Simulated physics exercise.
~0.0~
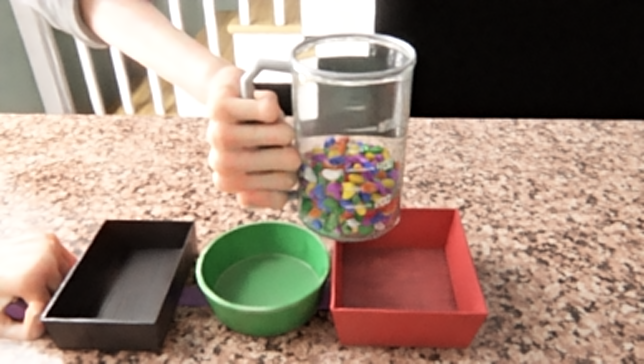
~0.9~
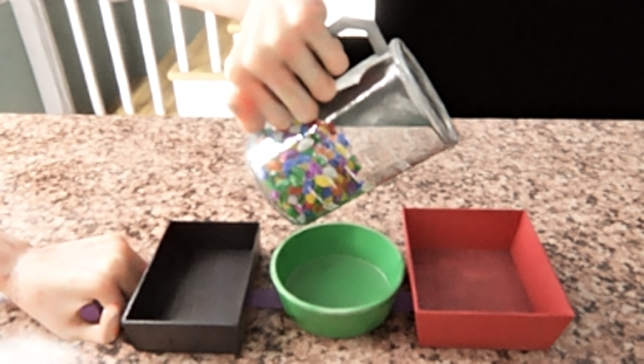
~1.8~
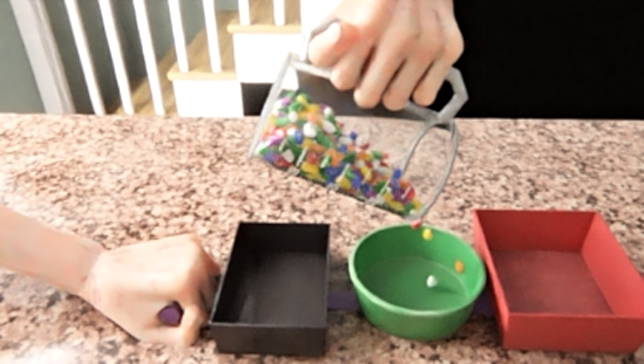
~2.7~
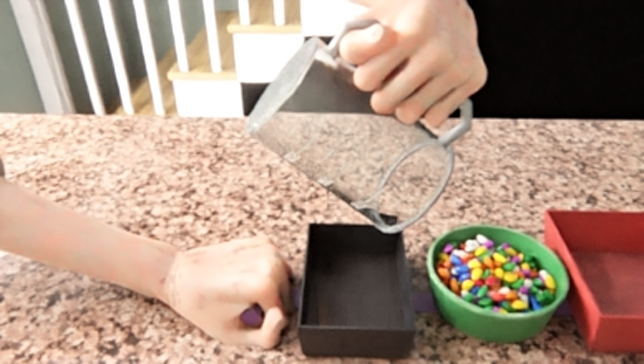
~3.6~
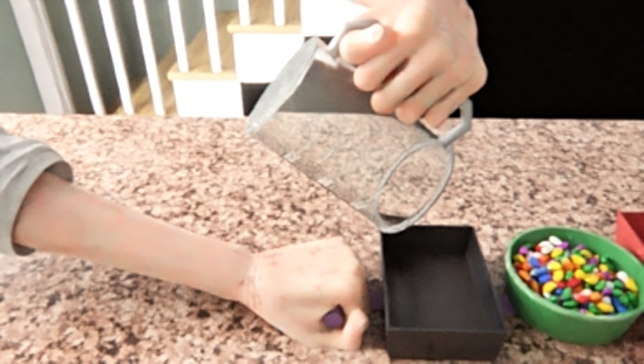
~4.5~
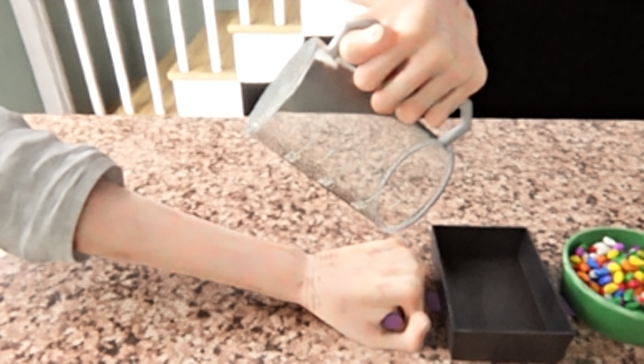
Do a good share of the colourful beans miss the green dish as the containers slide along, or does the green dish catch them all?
The green dish catches them all. The black and red containers get none, and nothing is left in the jug or scattered on the counter.
